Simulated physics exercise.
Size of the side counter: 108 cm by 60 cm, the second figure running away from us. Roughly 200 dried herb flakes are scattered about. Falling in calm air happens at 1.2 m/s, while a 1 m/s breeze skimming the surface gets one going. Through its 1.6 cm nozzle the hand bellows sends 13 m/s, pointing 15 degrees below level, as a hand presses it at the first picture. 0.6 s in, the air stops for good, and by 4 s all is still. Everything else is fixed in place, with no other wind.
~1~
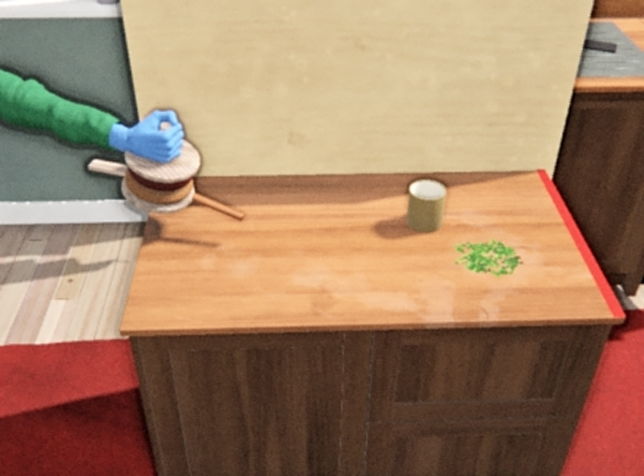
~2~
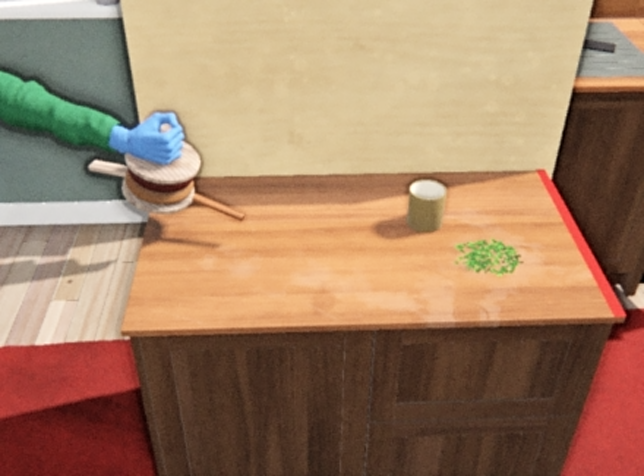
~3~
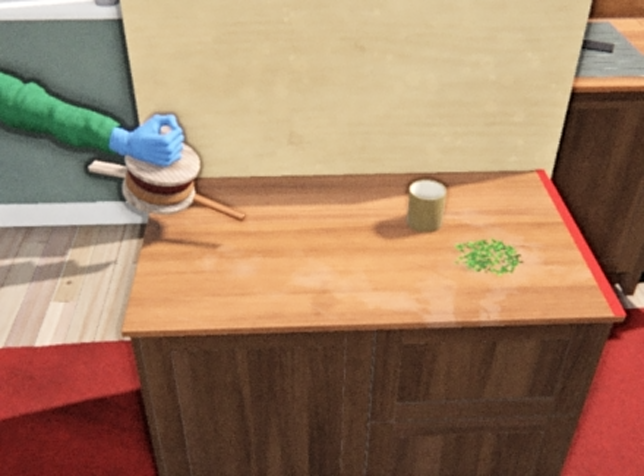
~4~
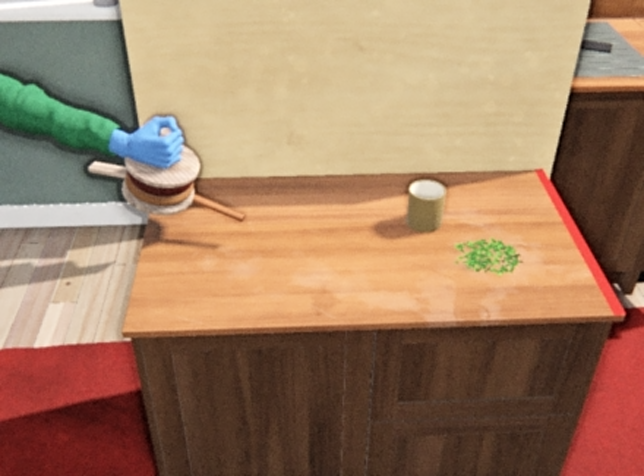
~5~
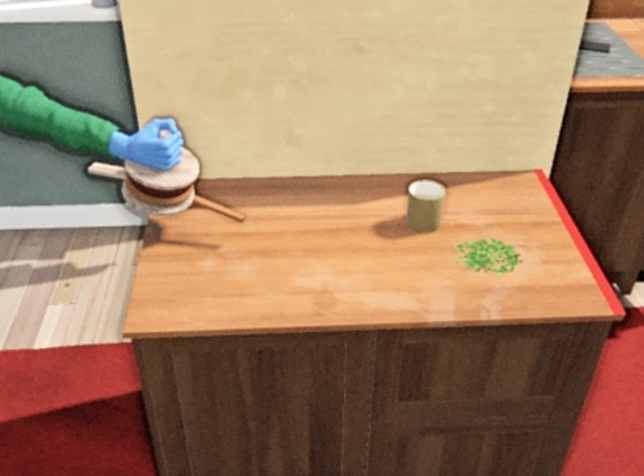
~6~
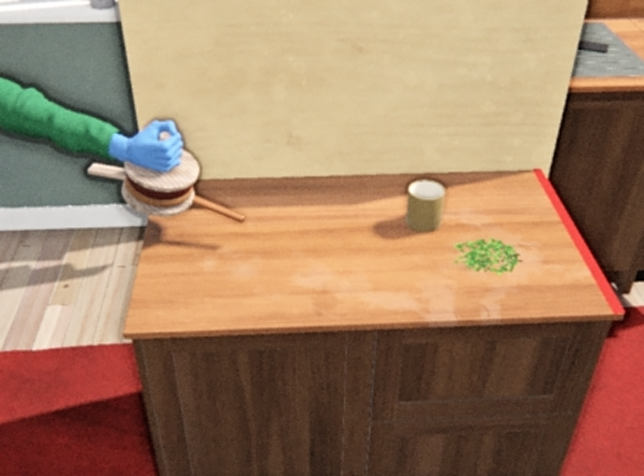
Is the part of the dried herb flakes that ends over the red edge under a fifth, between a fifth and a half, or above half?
Red edge: Beyond half.
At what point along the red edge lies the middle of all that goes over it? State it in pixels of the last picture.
I'd put my finger close to (597, 265).
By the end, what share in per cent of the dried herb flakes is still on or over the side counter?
Roughly 10 per cent.
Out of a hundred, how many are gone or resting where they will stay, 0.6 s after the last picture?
Estimated share: Near 0 %.
Then, 0.6 s after the last picture, 0 % are over the red edge; the middle of those left on the top is near (568, 262); 0 % are gone or lie where they will stay.
Then, 1.0 s after the last picture, 90 % are over the red edge; 86 % are gone or lie where they will stay.
Then, 2.0 s after the last picture, 90 % are over the red edge; 100 % are gone or lie where they will stay.
Then, 3.8 s after the last picture, at the end, 90 % are over the red edge.
